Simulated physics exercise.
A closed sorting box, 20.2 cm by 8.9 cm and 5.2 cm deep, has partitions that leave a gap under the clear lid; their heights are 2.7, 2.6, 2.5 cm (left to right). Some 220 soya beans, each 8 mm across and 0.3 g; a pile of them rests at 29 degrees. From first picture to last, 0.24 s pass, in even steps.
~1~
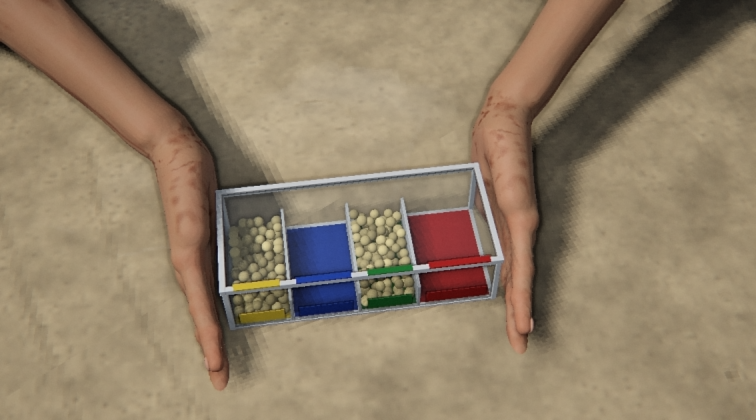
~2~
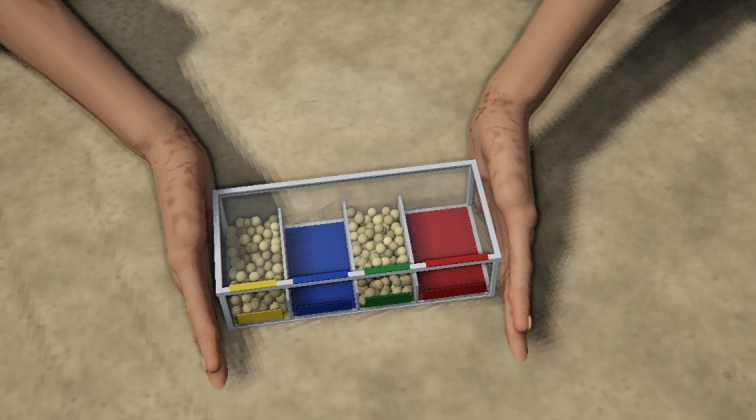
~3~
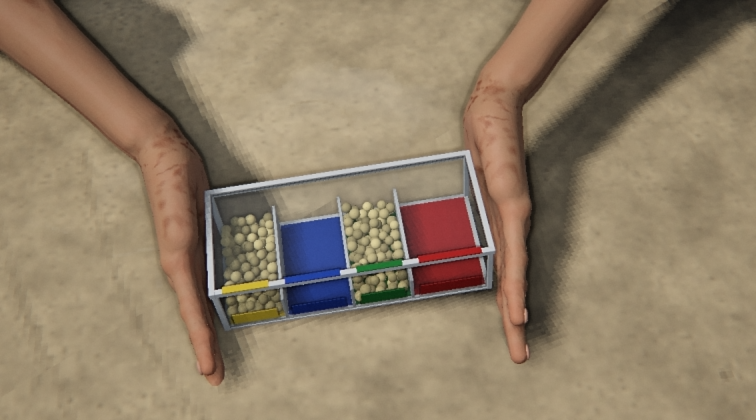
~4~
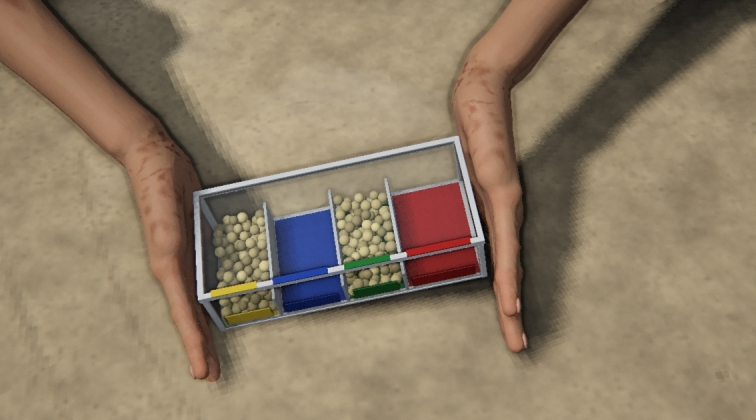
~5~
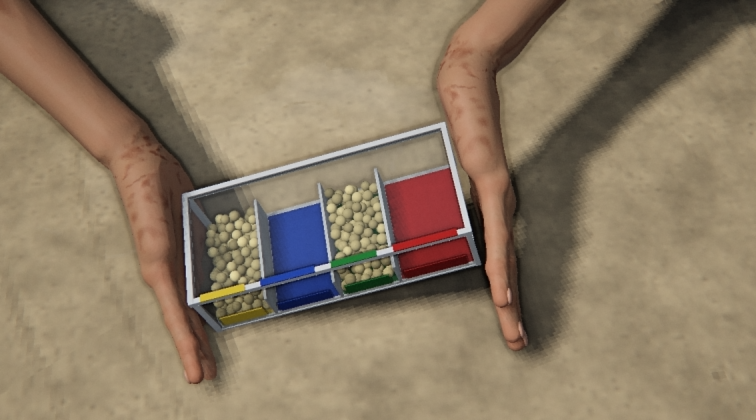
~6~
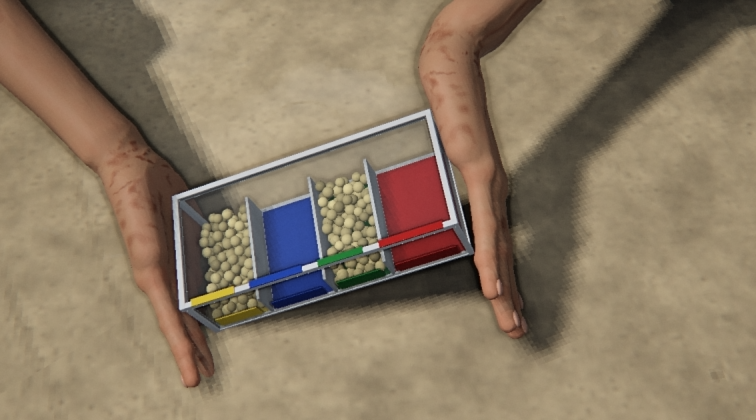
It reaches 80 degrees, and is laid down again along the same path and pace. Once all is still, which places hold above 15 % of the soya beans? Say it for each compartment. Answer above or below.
Red compartment: Below; blue compartment: Below; green compartment: Above; yellow compartment: Above.
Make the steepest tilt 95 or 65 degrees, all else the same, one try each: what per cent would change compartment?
Some 40 and 5 per cent.
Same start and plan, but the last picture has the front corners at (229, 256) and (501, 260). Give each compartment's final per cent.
Red 25; blue 0; green 40; yellow 35.
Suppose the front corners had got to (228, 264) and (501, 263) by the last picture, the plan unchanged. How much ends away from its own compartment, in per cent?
Then about 40 per cent.
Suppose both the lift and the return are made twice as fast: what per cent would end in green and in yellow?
In that case green 10, yellow 75.
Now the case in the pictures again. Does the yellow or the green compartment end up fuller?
The yellow one has more.
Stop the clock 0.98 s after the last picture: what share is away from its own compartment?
Roughly 20 per cent.
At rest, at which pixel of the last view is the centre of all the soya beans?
At about (254, 282).
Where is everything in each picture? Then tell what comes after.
Box tilt 0 degrees, front corners at (226, 289) and (498, 258); green 45 %, yellow 55 %, in the first picture.
Box tilt 1 degrees, front corners at (222, 290) and (495, 256), in the second picture.
Box tilt 5 degrees, front corners at (215, 292) and (489, 249), lowest corner left front, in the third picture.
Box tilt 10 degrees, front corners at (204, 296) and (478, 239), lowest corner left front, in the fourth picture.
Box tilt 16 degrees, front corners at (194, 300) and (466, 229), lowest corner left front, in the fifth picture.
Box tilt 22 degrees, front corners at (186, 304) and (452, 221), lowest corner left front; green 45 %, yellow 55 %, in the sixth picture.
Then, 0.59 s after the last picture, tilt 79 degrees; blue 5 %, green 35 %, yellow 55 %.
Then, 0.98 s after the last picture, tilt 33 degrees; blue 5 %, green 25 %, yellow 70 %.
Then, 1.46 s after the last picture, tilt 0 degrees; blue 5 %, green 25 %, yellow 70 %.
In the end, red 0 %, blue 5 %, green 25 %, yellow 70 %.
